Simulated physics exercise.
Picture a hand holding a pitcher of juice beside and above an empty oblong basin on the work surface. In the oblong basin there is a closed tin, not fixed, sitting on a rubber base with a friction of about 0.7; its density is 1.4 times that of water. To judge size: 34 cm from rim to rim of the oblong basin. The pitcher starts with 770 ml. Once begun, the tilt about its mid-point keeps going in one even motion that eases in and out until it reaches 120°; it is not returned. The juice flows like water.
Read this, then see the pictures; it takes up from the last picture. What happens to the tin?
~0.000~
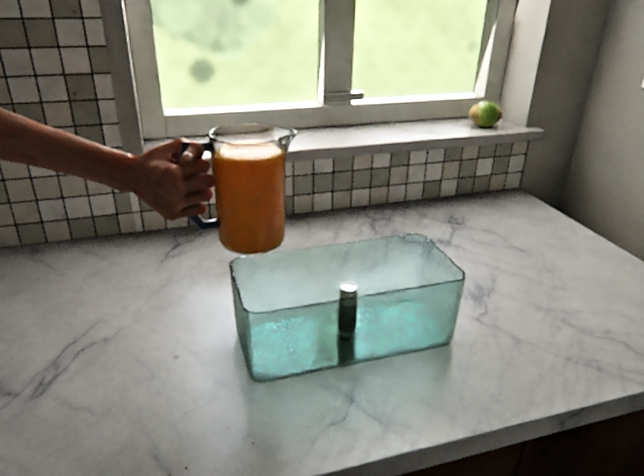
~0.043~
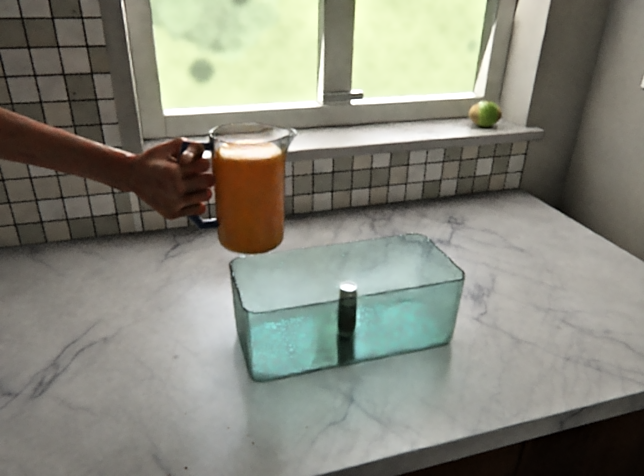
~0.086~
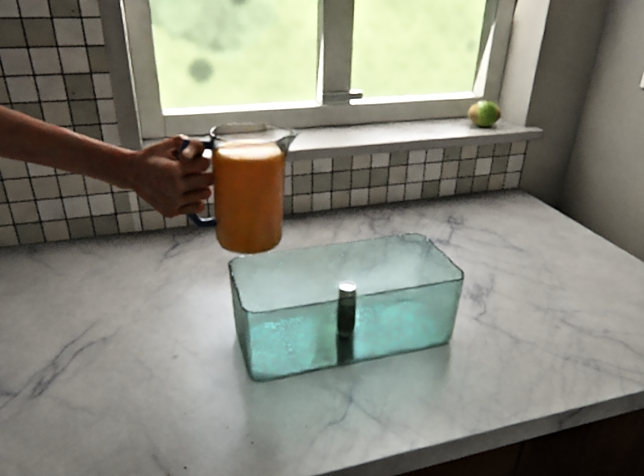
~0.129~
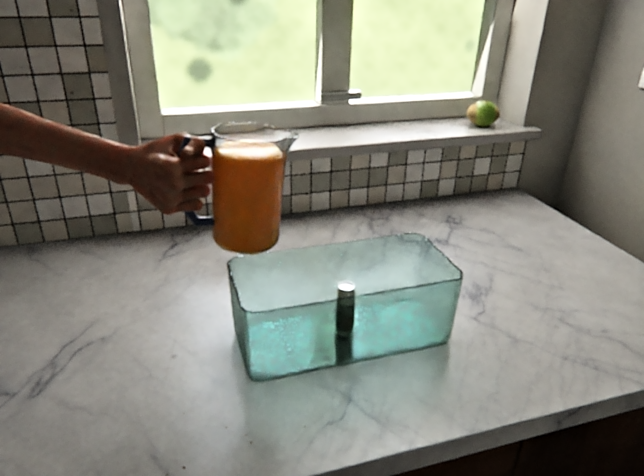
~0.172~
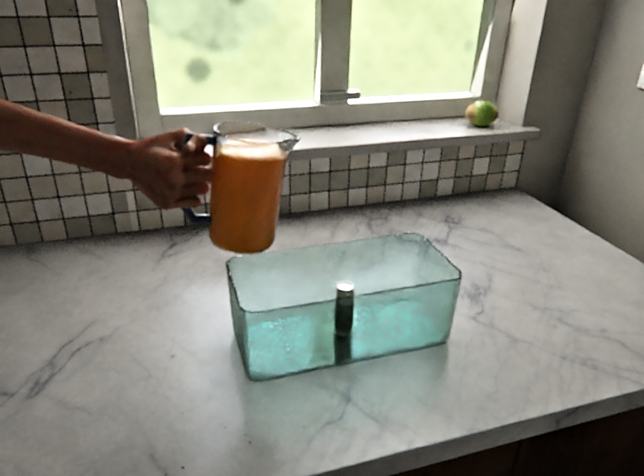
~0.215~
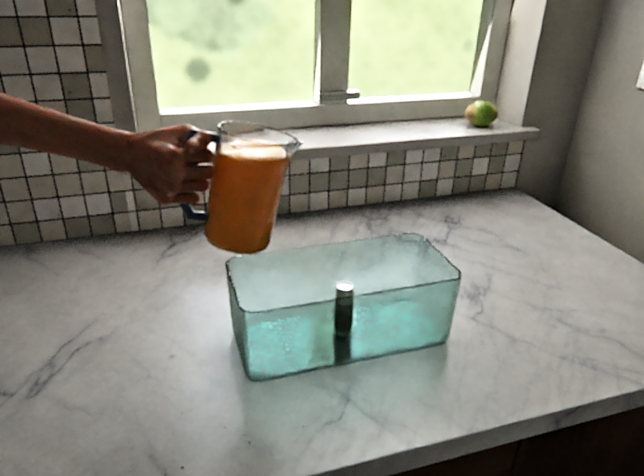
It tilts over.
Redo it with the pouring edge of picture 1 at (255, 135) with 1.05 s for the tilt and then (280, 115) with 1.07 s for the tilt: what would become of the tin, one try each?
The tin stays vertical the first time and overturns the second time.
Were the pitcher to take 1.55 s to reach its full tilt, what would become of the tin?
Result: Tin tipped over.
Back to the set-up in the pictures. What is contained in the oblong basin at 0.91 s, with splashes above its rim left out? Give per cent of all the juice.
Value: Approx. 54 %.
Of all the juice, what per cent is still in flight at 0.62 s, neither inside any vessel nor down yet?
Around 14 in a hundred.
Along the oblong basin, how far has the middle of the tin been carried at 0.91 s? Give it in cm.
Estimate: Around 0 cm.
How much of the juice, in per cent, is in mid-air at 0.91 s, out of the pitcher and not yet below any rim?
I'd put it at about 20 per cent of the liquid.
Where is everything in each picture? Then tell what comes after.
Tilt 0°; pouring edge (297, 131); surface from (213, 152) to (282, 147); the oblong basin's rim runs from (237, 286) to (444, 255); the tin's top is at (349, 289), in the first picture.
Tilt 1°; pouring edge (297, 131); surface from (213, 152) to (282, 147), in the second picture.
Tilt 2°; pouring edge (297, 132); surface from (213, 151) to (282, 148), in the third picture.
Tilt 4°; pouring edge (298, 134); surface from (214, 150) to (283, 148), in the fourth picture.
Tilt 8°; pouring edge (300, 137); surface from (214, 151) to (284, 148), in the fifth picture.
Tilt 12°; pouring edge (303, 141); surface from (217, 152) to (288, 148), in the sixth picture.
By 0.62 s the tilt is 76° and 83 per cent is still to pour; the tin stands where it began.
By 0.91 s the tilt is 115° and 26 per cent is still to pour; the tin stands where it began.
By 1.22 s the tilt is 120° and 0 per cent is still to pour; the tin lies on its side.
By 1.55 s the tilt is 120° and 0 per cent is still to pour; the tin lies on its side.
At rest the tin lies on its side.
